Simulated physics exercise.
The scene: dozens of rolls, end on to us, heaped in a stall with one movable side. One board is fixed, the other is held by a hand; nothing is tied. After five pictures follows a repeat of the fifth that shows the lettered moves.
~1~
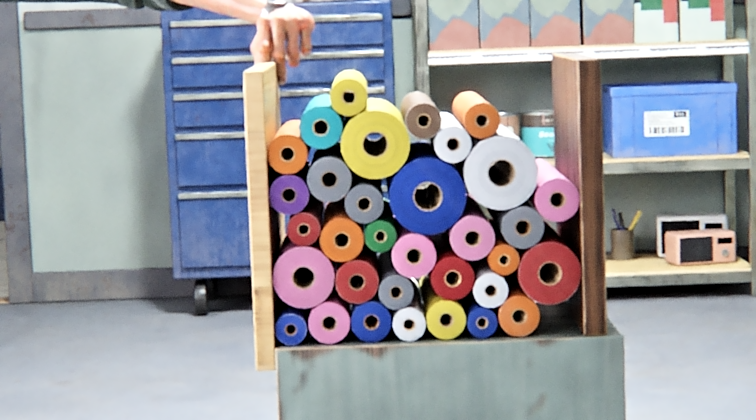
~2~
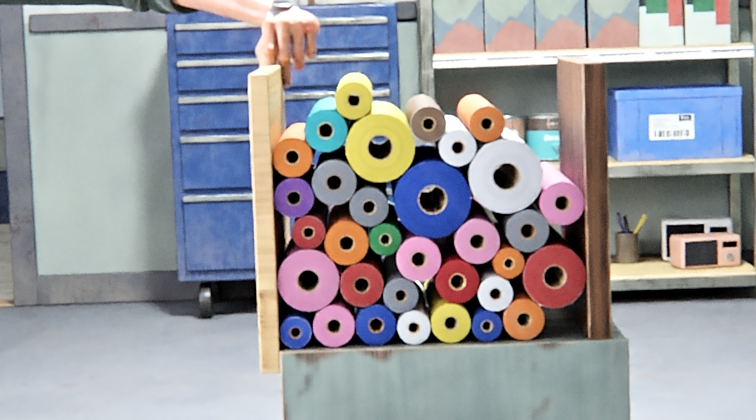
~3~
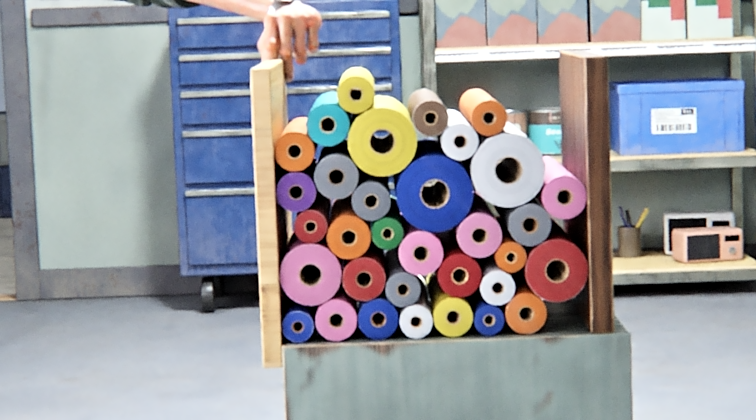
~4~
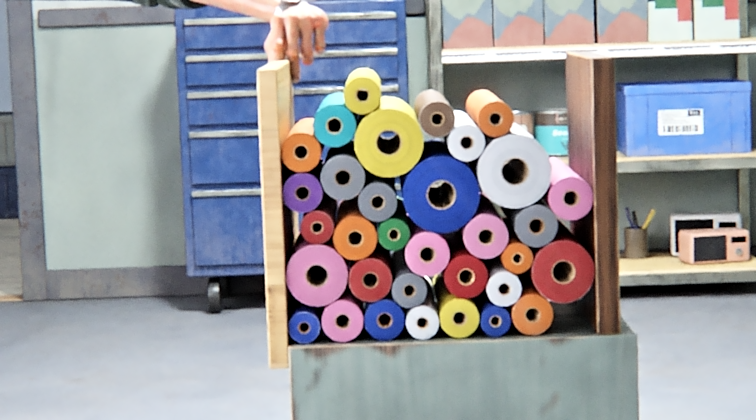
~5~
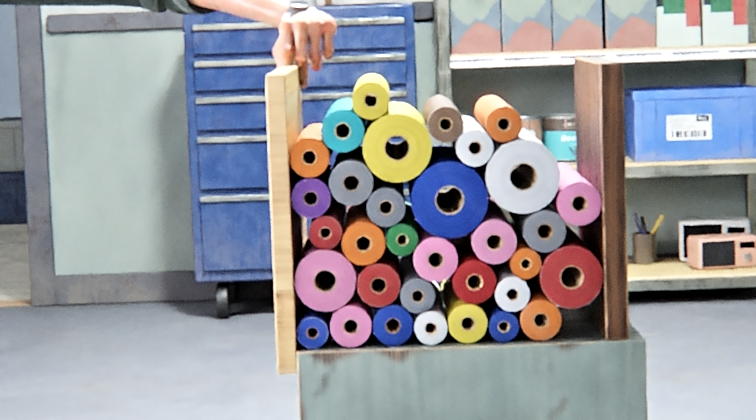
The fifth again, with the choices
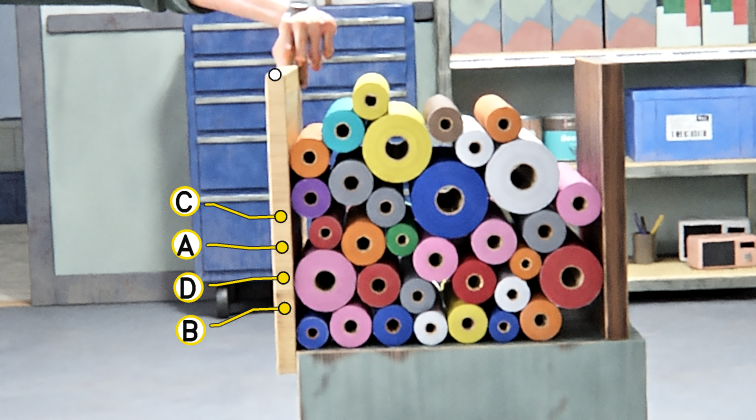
The video shows colourful rolls heaped between two upright boards in a workshop, with a hand resting on top of the left board. The view shifts slightly while the rolls, boards and hand show little or no movement relative to one another.
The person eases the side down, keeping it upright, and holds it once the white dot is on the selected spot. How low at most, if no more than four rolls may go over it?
A is the limit.
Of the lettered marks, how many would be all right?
Two of the four.
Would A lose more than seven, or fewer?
It loses fewer than seven.
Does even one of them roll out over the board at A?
At A: Yes.
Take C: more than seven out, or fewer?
It loses fewer than seven.
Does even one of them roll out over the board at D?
Yes, at D.
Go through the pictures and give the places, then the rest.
The first picture shows a brown roll (423, 121); side board (268, 204); a blue roll (291, 329).
The second picture shows a blue roll (295, 332); a blue roll (487, 325).
The third picture shows a white roll (497, 288); a green roll (387, 233).
The fourth picture shows a grey roll (378, 202); a pink roll (571, 198).
The fifth picture shows a brown roll (445, 124); side board (290, 207); a blue roll (312, 333).
On the marked copy, A at (282, 247); B at (284, 308); C at (281, 217); D at (283, 278); the white dot at (275, 75).
With A. Early on, top of the board (289, 151).
Further on, top of the board (292, 238).
At the end, top of the board (292, 246), four out over the board.
As for the rest, B more than four out over the board; C three out over the board; D more than four out over the board.
